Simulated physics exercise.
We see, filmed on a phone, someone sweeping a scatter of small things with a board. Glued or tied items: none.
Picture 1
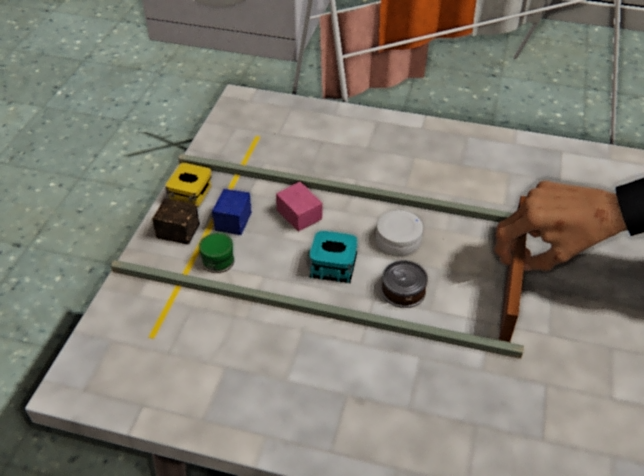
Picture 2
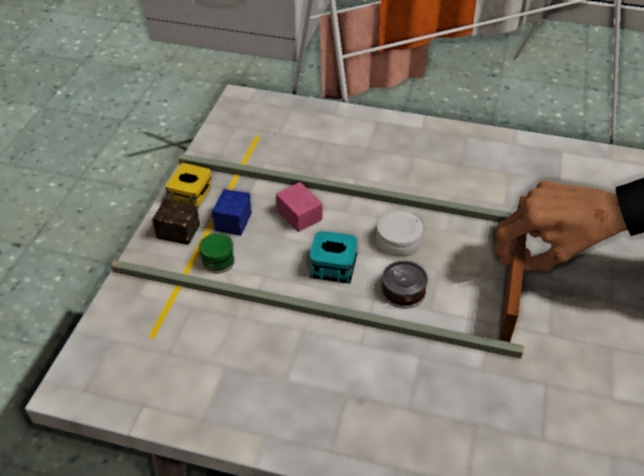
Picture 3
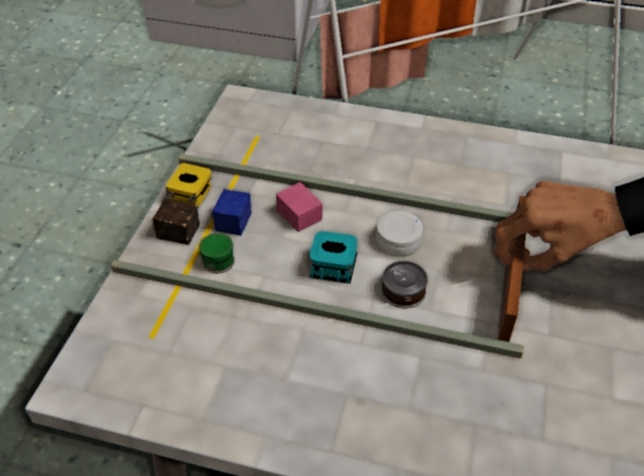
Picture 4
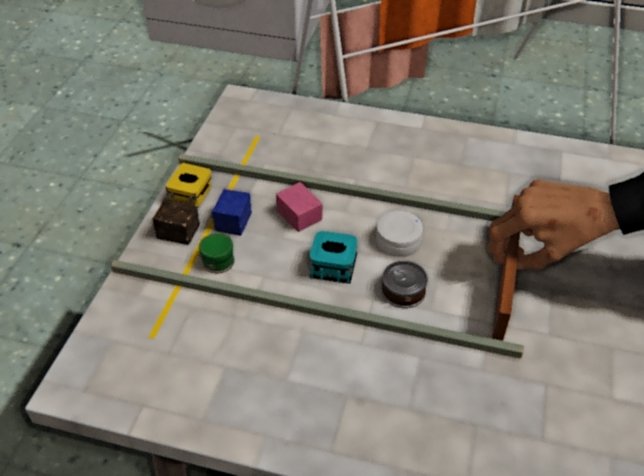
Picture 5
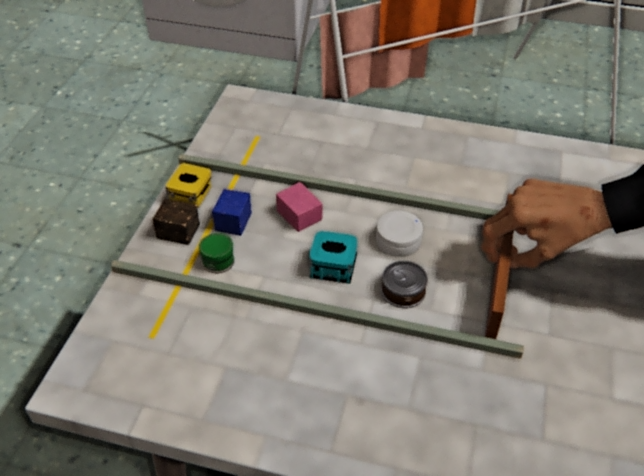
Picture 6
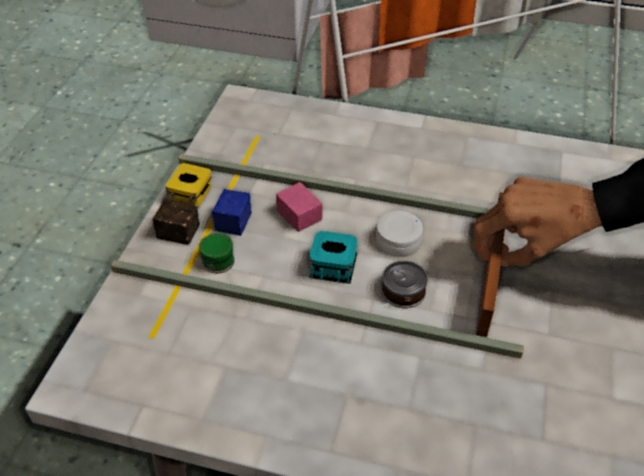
A hand in a dark sleeve holds a reddish-brown board upright at the right end of two green rails on a pale tiled tabletop, seen from above at an angle. Between the rails lie a white lid, a dark round pot, a teal case, and pink, blue, green, black and yellow things near yellow tape at left. The board stays almost still, then slides slightly left, touching nothing, while the camera holds steady.
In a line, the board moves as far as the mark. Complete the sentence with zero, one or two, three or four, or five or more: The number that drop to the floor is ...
The number that drop to the floor is one or two.
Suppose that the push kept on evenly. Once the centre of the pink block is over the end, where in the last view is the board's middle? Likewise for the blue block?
The middle is at (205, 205) when it's the pink block, and at (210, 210) when it's the blue block.
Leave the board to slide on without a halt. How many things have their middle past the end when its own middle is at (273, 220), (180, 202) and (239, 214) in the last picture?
The counts would come out as 0, 6 and 1.
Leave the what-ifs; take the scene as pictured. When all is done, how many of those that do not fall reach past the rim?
I'd say 3 of them.
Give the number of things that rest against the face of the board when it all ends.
So the total is 2.
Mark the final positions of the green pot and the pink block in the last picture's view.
Green pot: About (137, 249); pink block: About (176, 170).
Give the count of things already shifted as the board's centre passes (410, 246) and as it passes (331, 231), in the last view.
By then 2, and 4.
A little later, none off yet; yellow case at rest near (190, 187); black block at rest near (177, 222); blue block at rest near (232, 212).
When it is over, the number that fall off is one or two; down, yellow case.
